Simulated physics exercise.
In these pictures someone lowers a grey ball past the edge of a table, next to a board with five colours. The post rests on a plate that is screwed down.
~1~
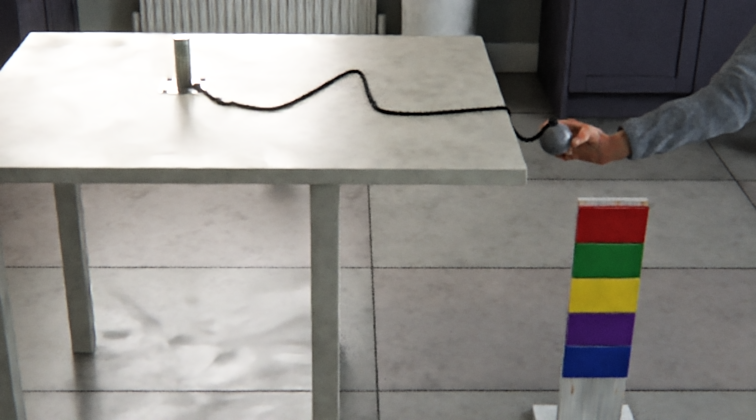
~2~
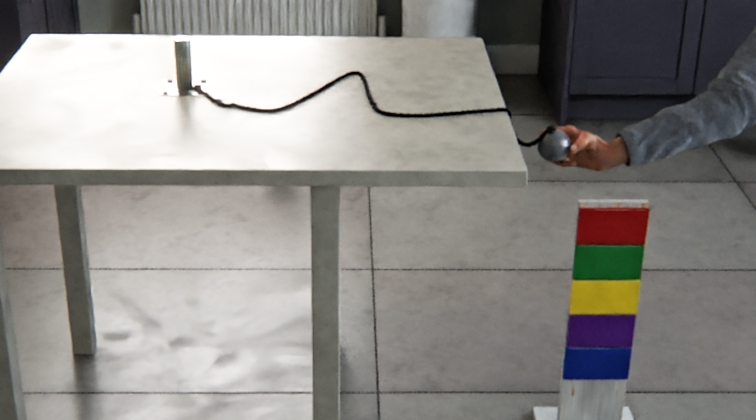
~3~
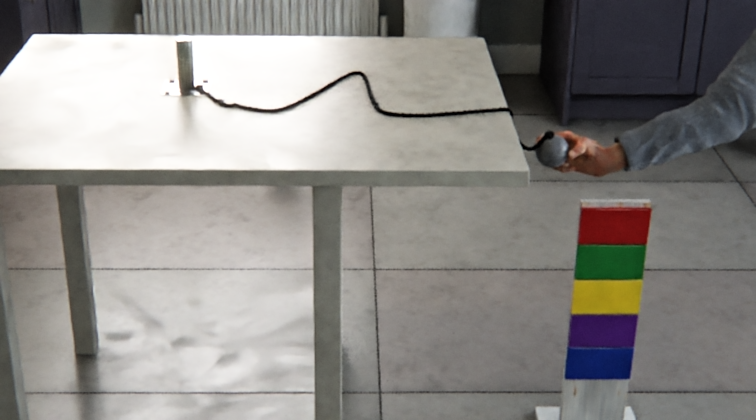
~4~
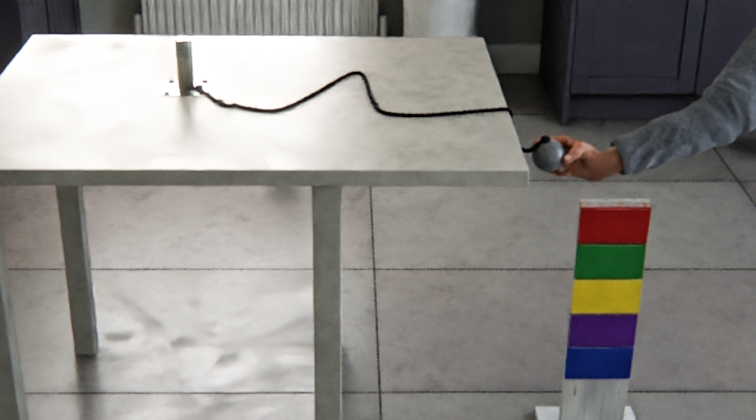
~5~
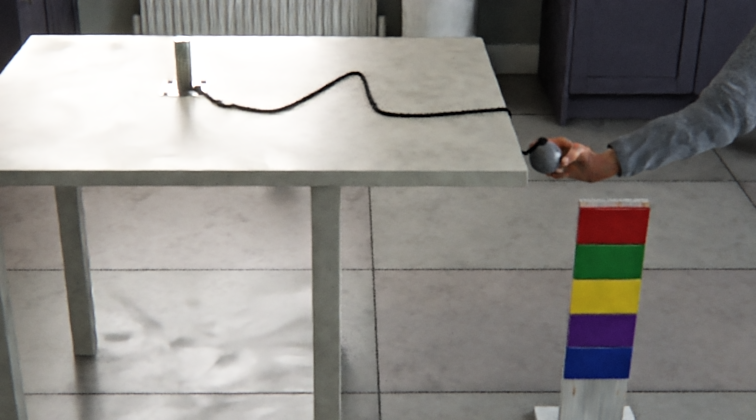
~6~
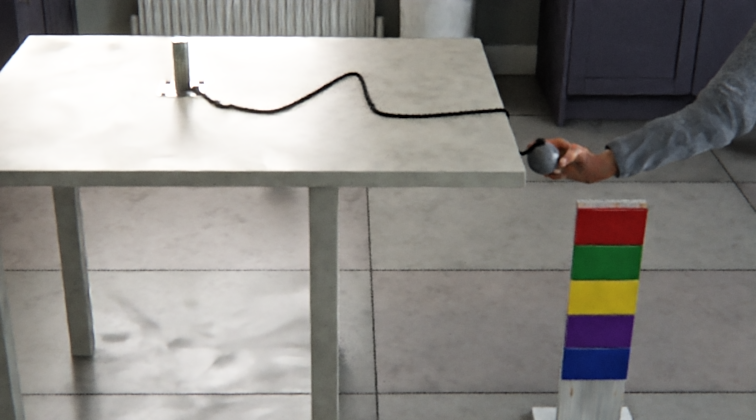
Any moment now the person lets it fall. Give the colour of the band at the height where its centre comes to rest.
The band is blue.
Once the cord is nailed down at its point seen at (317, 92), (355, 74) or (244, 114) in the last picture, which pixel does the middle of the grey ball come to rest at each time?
That would be (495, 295) for the first, (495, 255) for the second and (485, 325) for the third.
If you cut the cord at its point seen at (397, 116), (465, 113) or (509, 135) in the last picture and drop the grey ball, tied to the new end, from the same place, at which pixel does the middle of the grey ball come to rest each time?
The three tries give approximately (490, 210), (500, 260) and (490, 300).
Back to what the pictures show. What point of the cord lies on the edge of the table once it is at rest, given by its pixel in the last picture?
(365, 88).
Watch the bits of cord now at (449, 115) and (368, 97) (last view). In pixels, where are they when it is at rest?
The first ends at (486, 230) and the second at (500, 128).
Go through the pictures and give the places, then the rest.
The first picture shows grey ball (556, 139); red (612, 226); green (608, 262); yellow (605, 296); purple (601, 330); blue (597, 363).
The second picture shows grey ball (554, 145); cord through (218, 103) (302, 101) (358, 73) (374, 108) (470, 112).
The third picture shows grey ball (553, 151).
The fourth picture shows grey ball (549, 155); cord through (220, 103) (303, 101) (360, 73) (376, 107) (472, 112).
The fifth picture shows grey ball (546, 157).
The sixth picture shows grey ball (544, 158); cord through (216, 104) (300, 102) (356, 74) (372, 108) (468, 113).
Soon after, ball near (460, 342); level with blue.
After that, ball near (502, 355); level with blue.
In the end, ball near (477, 354); level with blue. Its middle rests at the blue band.
